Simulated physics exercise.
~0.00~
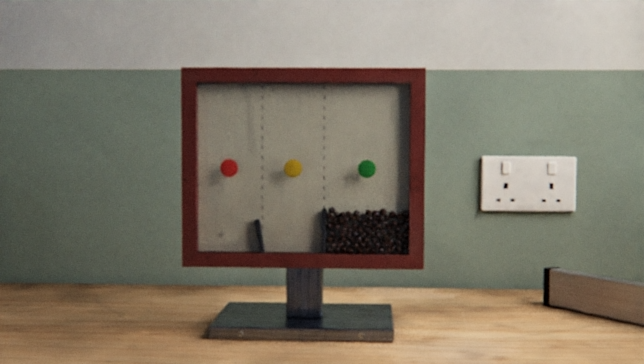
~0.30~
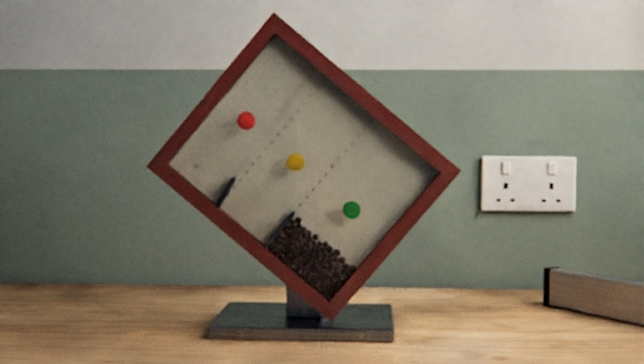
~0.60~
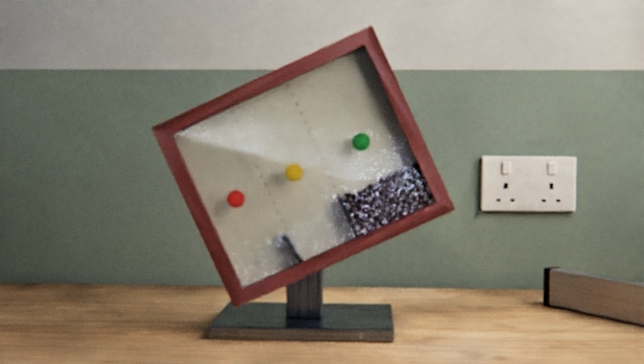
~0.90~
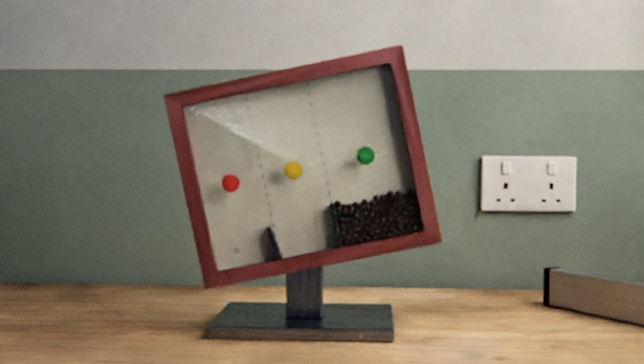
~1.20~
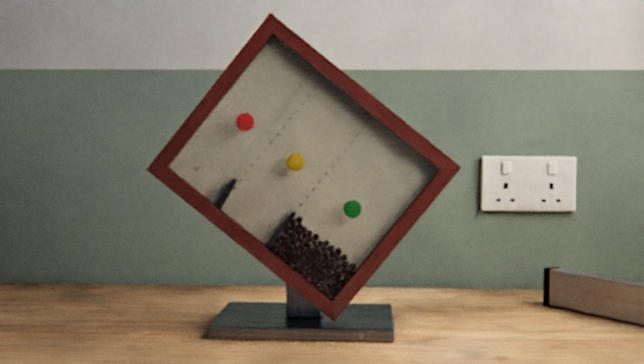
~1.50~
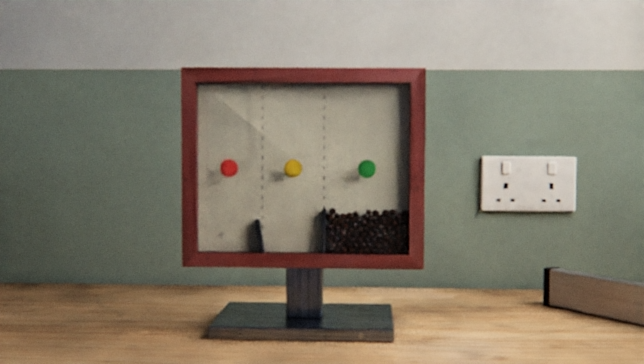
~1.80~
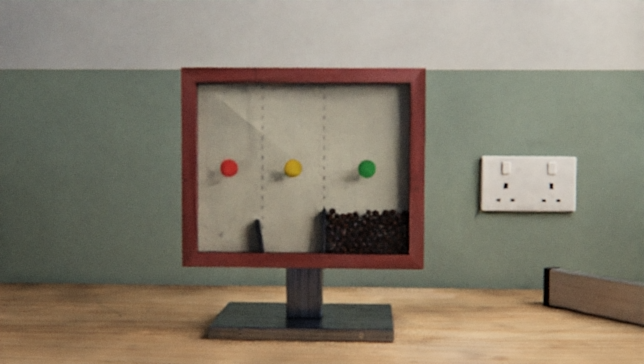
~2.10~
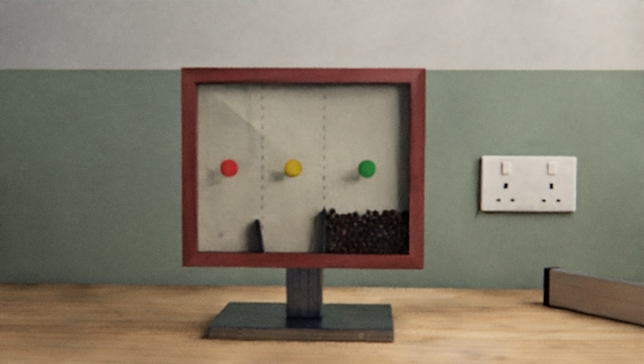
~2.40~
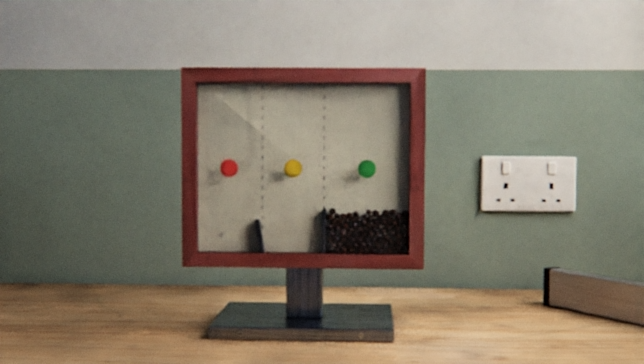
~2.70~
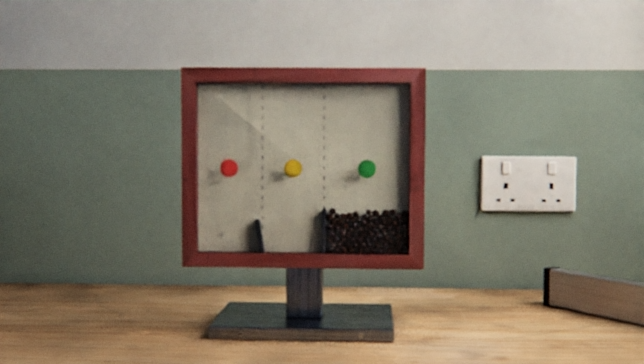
A red-framed box tilts clockwise, counterclockwise, clockwise again, then levels, its dark beads resting bottom right.
